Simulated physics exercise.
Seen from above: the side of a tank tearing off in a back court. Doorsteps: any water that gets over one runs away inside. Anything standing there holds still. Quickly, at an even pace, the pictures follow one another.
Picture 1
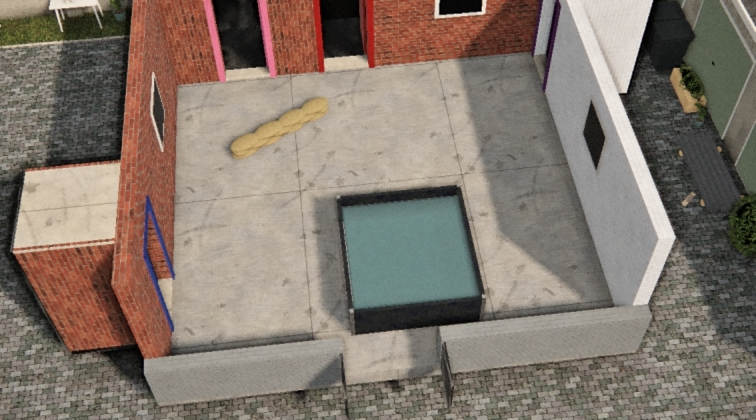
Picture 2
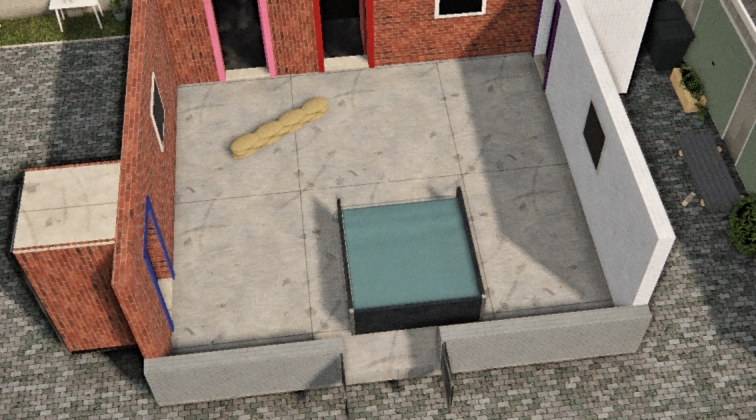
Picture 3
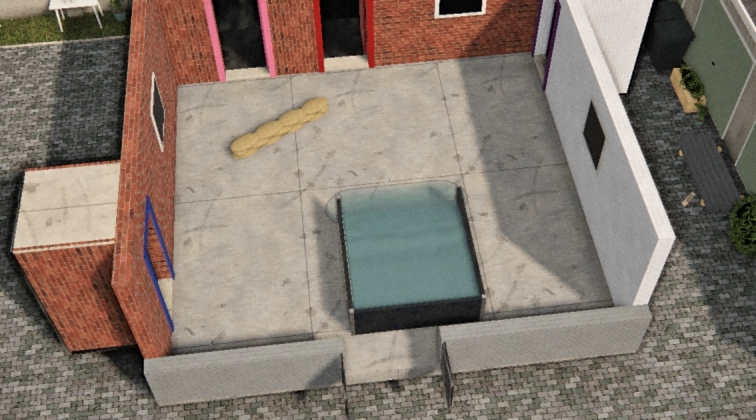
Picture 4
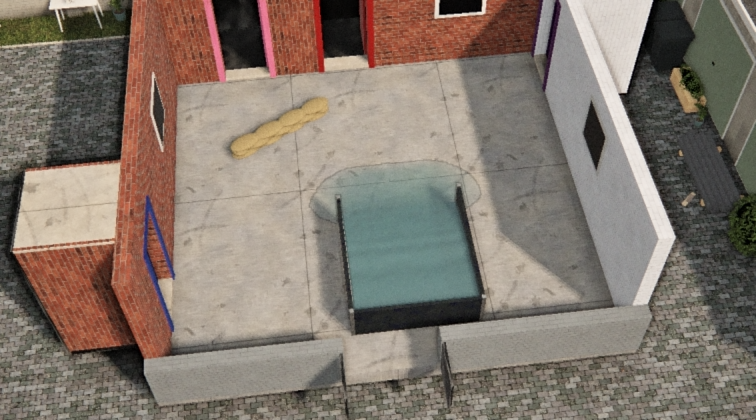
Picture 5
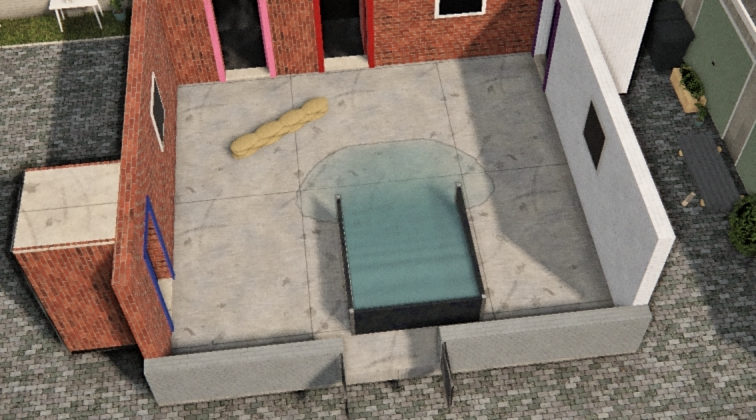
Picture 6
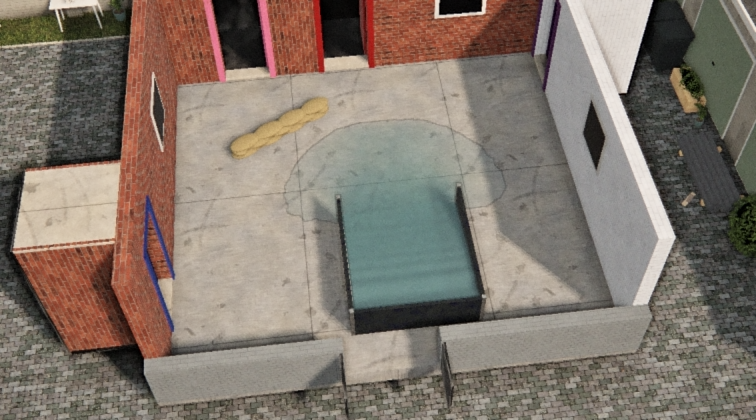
Water in a dark-sided tank poured out over the far side after that side came away, then spread in a widening, rounded sheet across the paved court toward the brick wall at the back.
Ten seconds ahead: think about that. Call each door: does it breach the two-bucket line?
Calls: The pink door does not breach it; the red door breaches it; the blue door does not breach it; the purple door breaches it.
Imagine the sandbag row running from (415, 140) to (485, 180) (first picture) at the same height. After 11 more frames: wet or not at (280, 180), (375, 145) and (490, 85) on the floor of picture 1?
Soaked, soaked, parched.
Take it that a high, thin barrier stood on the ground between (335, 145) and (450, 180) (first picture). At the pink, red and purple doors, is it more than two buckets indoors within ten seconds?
Note - pink door: Does not reach it; red door: Does not reach it; purple door: Does not reach it.
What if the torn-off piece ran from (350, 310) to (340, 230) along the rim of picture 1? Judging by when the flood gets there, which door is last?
I'd pick the purple door.
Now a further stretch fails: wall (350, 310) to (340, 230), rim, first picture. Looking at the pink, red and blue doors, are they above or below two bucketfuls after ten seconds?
Pink door exceeds the limit, red door falls short, blue door exceeds the limit.
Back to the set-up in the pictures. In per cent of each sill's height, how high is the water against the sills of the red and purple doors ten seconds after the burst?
Some 30 percent and then some 40 percent.
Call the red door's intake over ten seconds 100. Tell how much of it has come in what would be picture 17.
I get 25 per cent.
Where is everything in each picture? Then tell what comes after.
The first picture shows the water tank at (408, 248) is whole and still.
In the second picture, water pours out on the water tank's far side and has run to a hidden place.
In the third picture, water pours out on the water tank's far side and has run to a hidden place.
In the fourth picture, water pours out on the water tank's far side and has run to (471, 182).
In the fifth picture, water pours out on the water tank's far side and has run to (339, 154).
In the sixth picture, water pours out on the water tank's far side and has run to (361, 126).
A moment on, water covers 30 % of the floor; the pink door not reached, the red door wet at the sill, nothing in, the blue door not reached, the purple door not reached.
Next, water covers 40 % of the floor; the pink door not reached, the red door over two buckets in, the blue door not reached, the purple door not reached.
Then, water covers 55 % of the floor; the pink door wet at the sill, nothing in, the red door far over two buckets in, the blue door not reached, the purple door over two buckets in.
Later, water covers 75 % of the floor; the pink door wet at the sill, nothing in, the red door far over two buckets in, the blue door wet at the sill, nothing in, the purple door far over two buckets in.
In the end, water covers 95 % of the floor; the pink door wet at the sill, nothing in, the red door far over two buckets in, the blue door wet at the sill, nothing in, the purple door far over two buckets in.
